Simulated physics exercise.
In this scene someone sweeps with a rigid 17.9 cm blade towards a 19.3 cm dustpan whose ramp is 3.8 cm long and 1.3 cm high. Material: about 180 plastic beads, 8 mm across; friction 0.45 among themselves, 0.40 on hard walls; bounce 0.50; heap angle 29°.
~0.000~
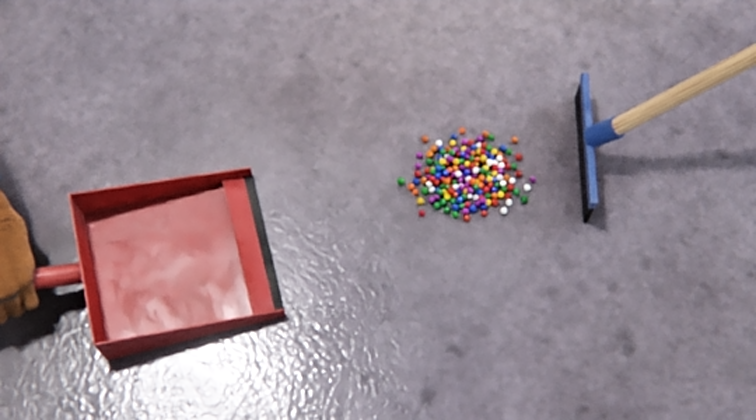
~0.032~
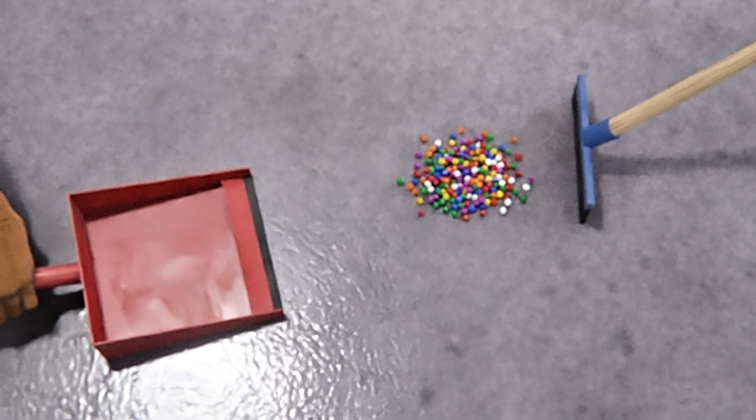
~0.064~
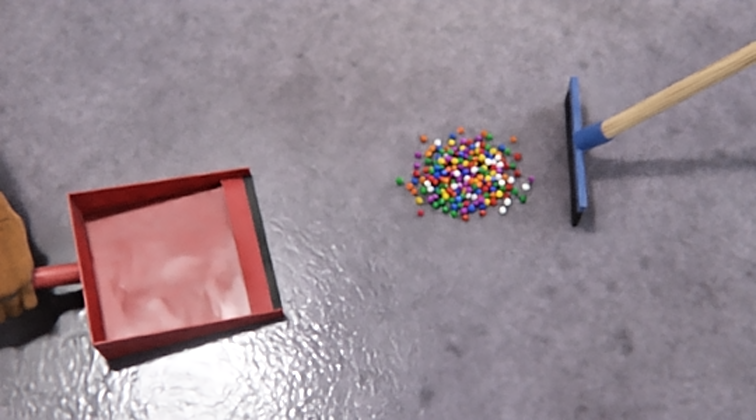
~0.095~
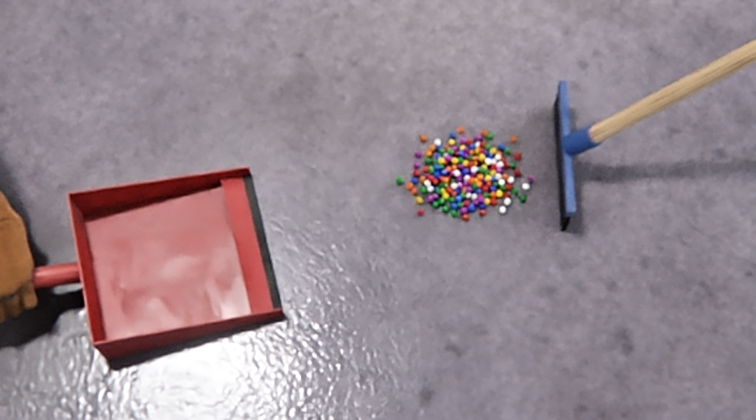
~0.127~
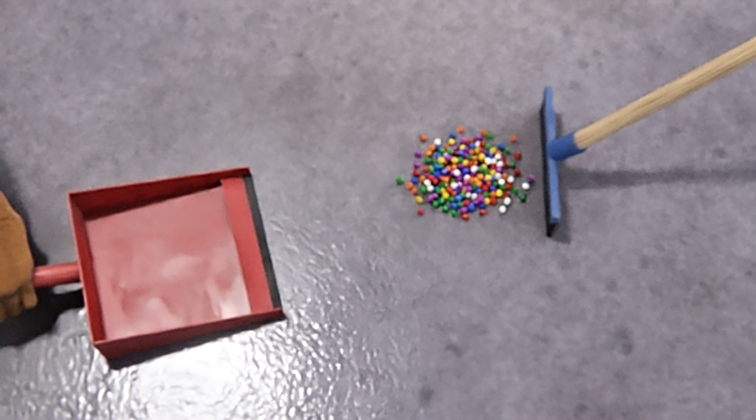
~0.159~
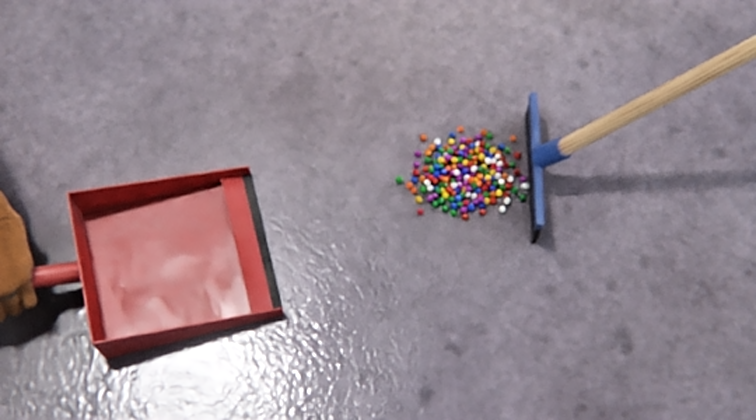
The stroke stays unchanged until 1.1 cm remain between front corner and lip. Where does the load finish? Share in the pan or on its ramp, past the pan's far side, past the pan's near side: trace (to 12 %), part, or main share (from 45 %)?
Pan trace, far side part, near side trace.
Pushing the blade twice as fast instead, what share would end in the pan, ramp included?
It would be around 20 percent.
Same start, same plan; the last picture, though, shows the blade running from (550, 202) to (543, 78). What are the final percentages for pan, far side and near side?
Split: Pan = 10, far = 50, near = 5.
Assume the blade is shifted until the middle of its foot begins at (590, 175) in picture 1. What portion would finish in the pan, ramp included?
It would come to about 0 in a hundred.
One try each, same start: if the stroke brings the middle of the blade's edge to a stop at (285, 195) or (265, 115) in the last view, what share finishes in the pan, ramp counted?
The two tries give roughly 15 and 0 %.
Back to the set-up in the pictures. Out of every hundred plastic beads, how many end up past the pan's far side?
About 30 per cent.
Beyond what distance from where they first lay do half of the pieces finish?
Roughly 22 cm.
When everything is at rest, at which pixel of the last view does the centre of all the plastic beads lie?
Roughly pixel (274, 194).
After 0.40 s, middle of the blade 19 cm from the lip; 0 % over the lip, far side 15 %, near side 0 %.
After 0.56 s, middle of the blade 9 cm from the lip; 0 % over the lip, far side 25 %, near side 0 %.
After 0.84 s, middle of the blade 3 cm from the lip; 5 % over the lip, far side 30 %, near side 5 %.
In the end, at 1.6 s, pan 5 %, far side 30 %, near side 5 %, in front of the lip or behind the blade 65 %.
